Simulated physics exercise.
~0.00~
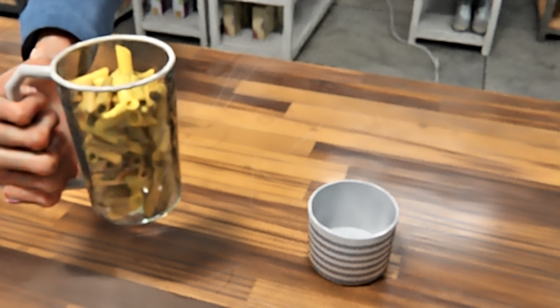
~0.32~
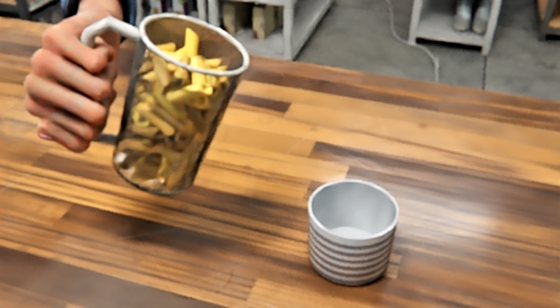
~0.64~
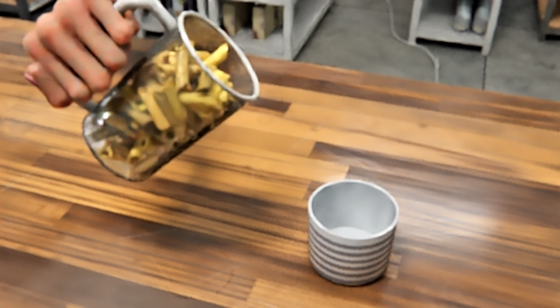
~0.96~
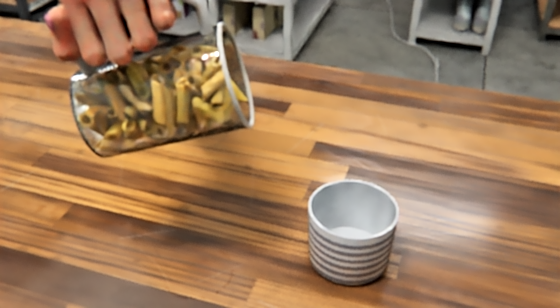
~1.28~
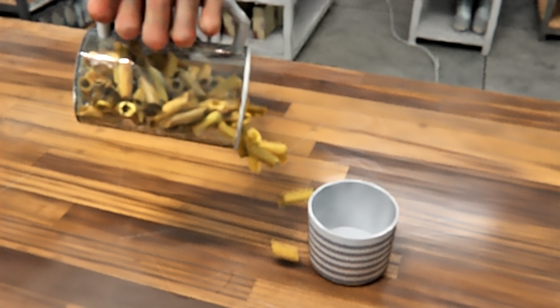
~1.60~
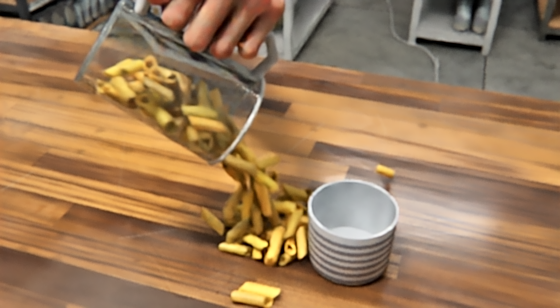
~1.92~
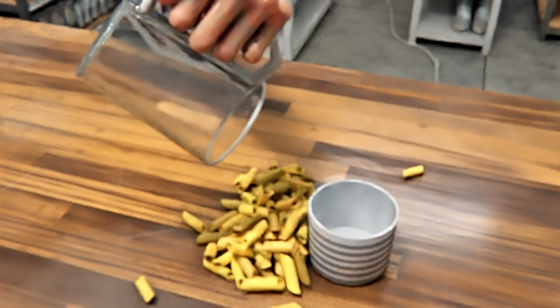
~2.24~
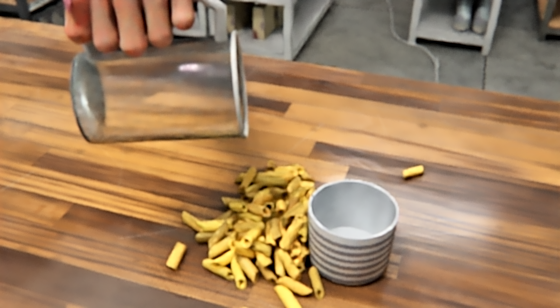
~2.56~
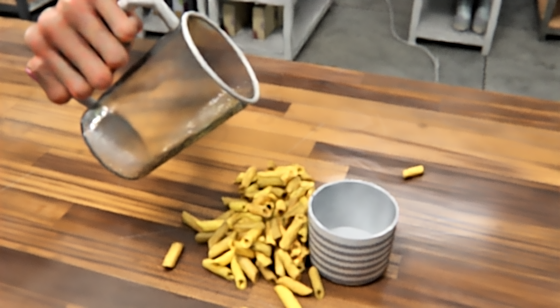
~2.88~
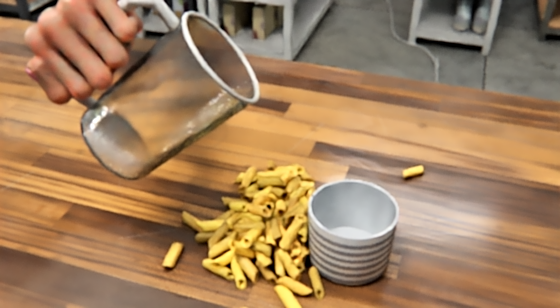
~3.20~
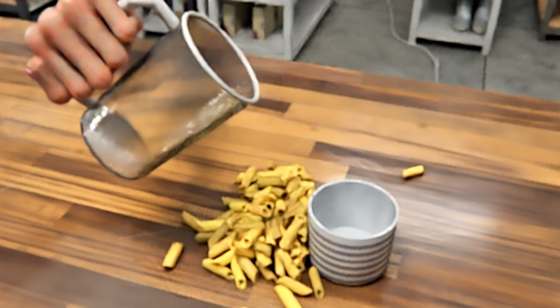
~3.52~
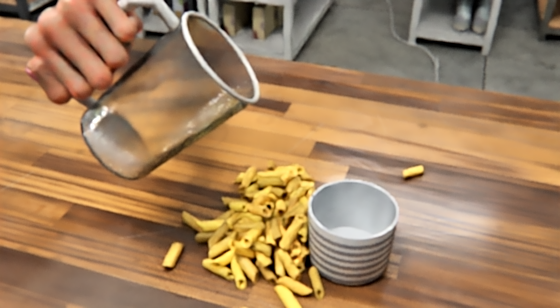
A hand tips a clear cup of pasta, spilling it all beside the ridged gray dish.
